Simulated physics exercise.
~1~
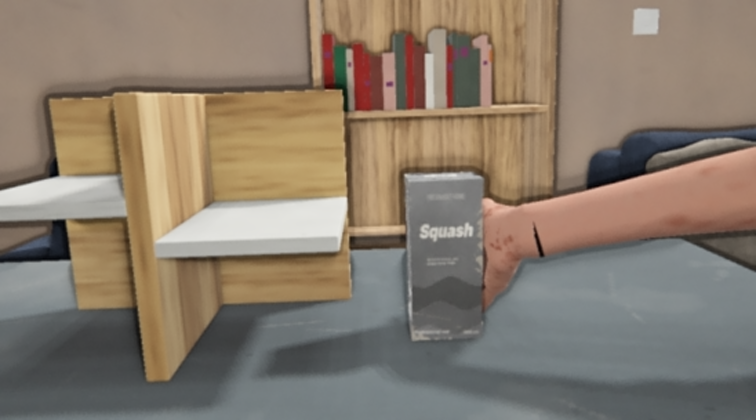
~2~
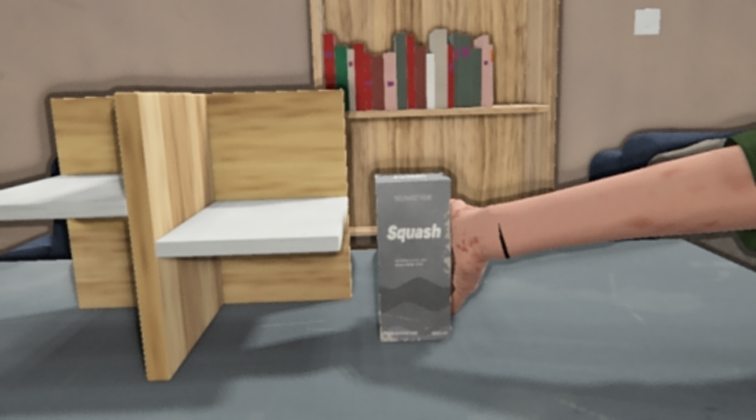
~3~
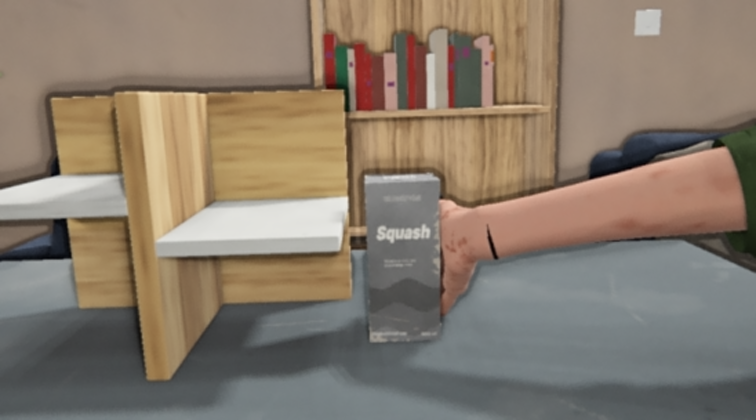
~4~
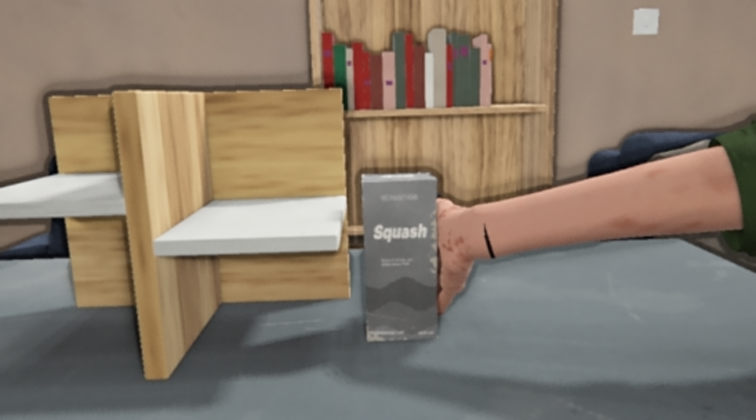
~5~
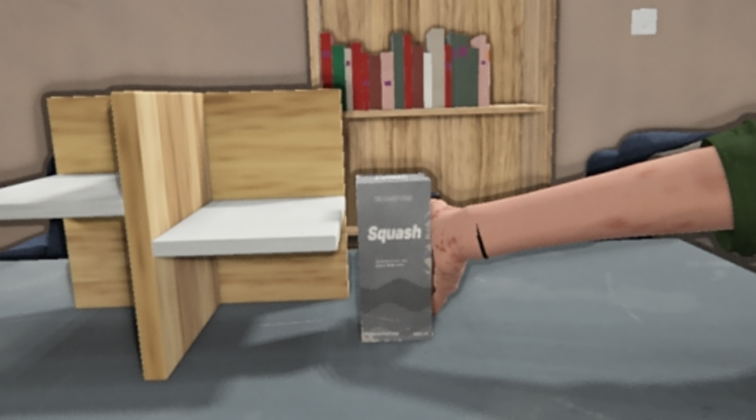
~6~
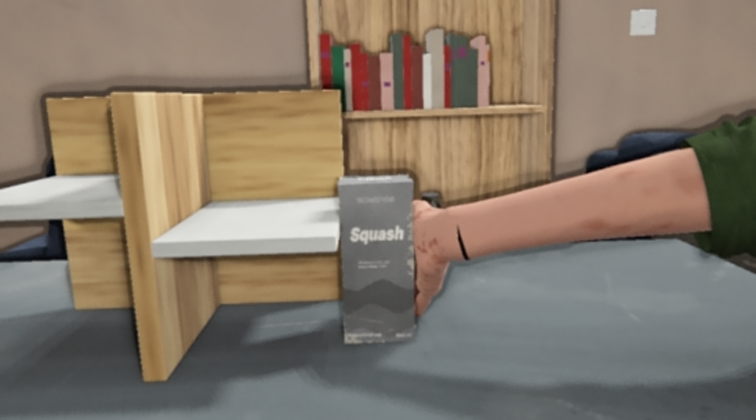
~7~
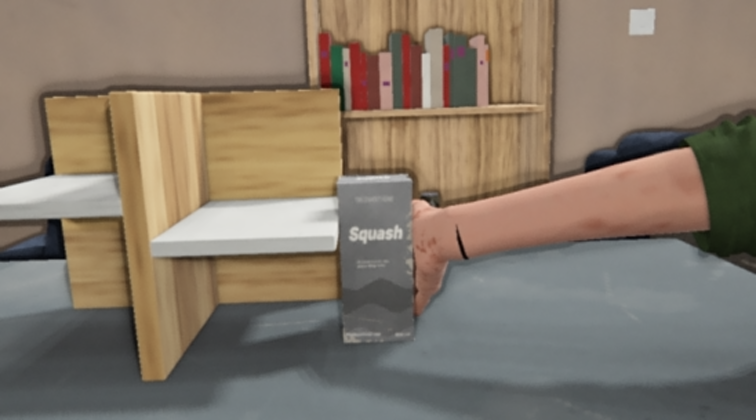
On a dark tabletop in front of a bookshelf, a hand slid an upright grey carton labelled Squash leftward in small moves towards a low wooden shelf with white ledges, until it stopped at the shelf's right edge, still standing and held.
